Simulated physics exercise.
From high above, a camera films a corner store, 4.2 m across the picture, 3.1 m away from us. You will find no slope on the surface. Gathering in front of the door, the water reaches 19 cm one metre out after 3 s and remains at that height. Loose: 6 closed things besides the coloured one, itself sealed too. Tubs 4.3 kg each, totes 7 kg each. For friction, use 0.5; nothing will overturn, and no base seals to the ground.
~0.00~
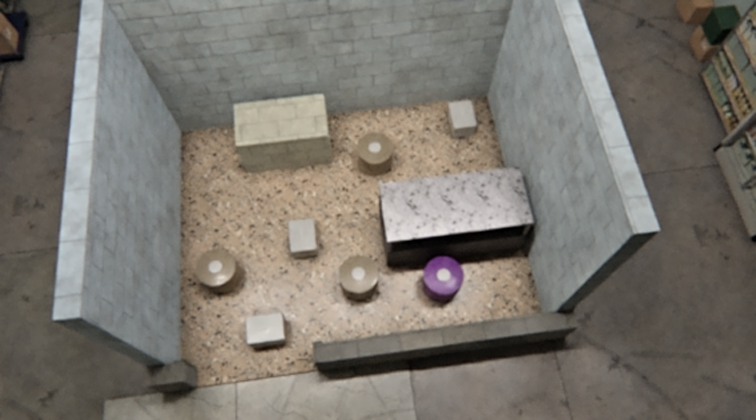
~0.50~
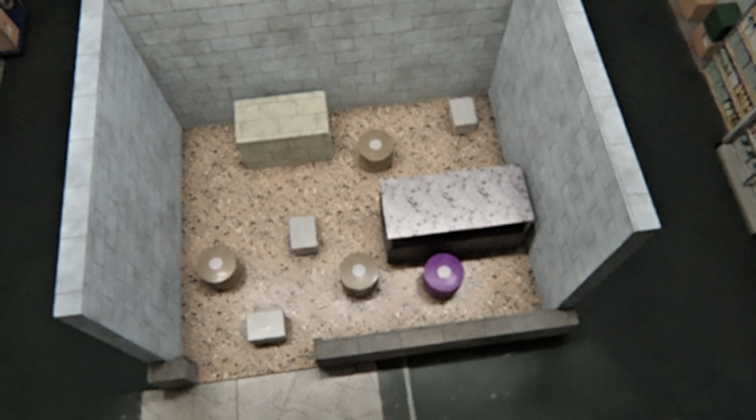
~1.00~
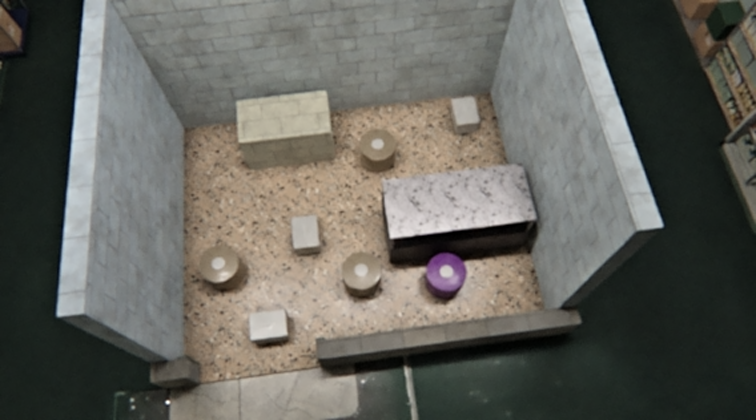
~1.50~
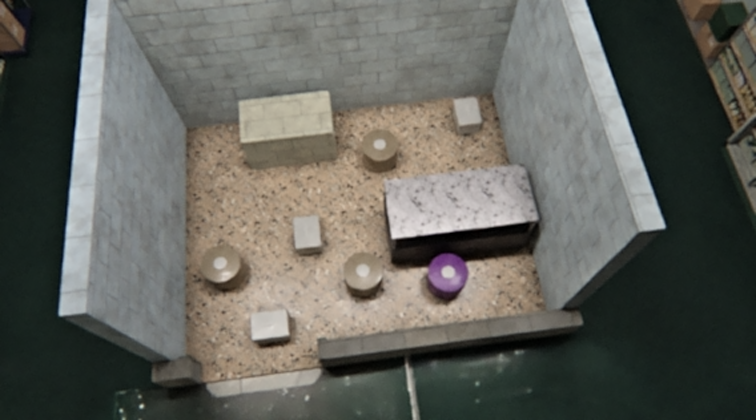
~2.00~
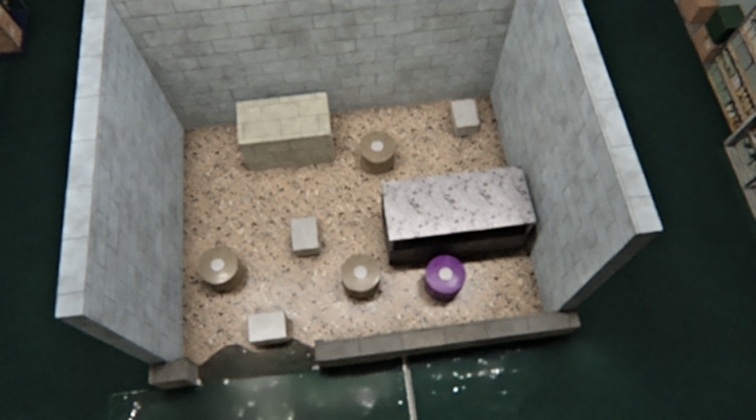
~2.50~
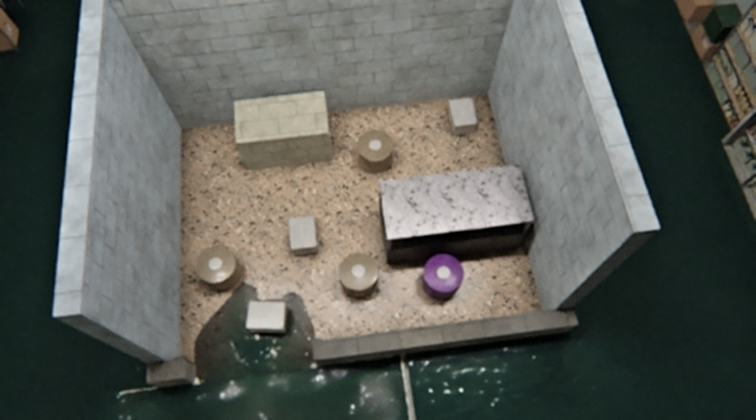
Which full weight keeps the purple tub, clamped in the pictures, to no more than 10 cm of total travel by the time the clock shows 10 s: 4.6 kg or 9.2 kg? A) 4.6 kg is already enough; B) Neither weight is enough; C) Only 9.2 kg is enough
Answer: A.
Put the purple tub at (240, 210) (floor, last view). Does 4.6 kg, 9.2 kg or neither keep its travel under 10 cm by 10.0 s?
Result: Both fail.
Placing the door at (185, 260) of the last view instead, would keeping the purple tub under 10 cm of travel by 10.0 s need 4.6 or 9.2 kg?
With that change, neither one suffices.
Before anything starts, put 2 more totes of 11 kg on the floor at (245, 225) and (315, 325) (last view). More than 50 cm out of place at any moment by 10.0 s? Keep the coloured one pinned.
In that order: Beyond it, within it.
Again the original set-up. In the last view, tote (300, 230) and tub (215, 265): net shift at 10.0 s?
250 cm and 140 cm respectively.
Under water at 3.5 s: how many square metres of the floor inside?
About 3.0 m2.
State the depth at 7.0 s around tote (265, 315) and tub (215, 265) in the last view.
Some 10 cm at the first, some 17 cm at the second.
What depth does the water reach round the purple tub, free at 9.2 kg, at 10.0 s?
1 cm, roughly.
After 3.5 s the purple tub would be 0 cm from its start with 4.6 kg and 0 cm from its start with 9.2 kg; 0 cm of water round it then.
After 4.5 s the purple tub would be 0 cm from its start with 4.6 kg and 0 cm from its start with 9.2 kg; 0 cm of water round it then.
After 7.0 s the purple tub would be 0 cm from its start with 4.6 kg and 0 cm from its start with 9.2 kg; 1 cm of water round it then.
After 10.0 s the purple tub would be 0 cm from its start with 4.6 kg and 0 cm from its start with 9.2 kg; 1 cm of water round it then.
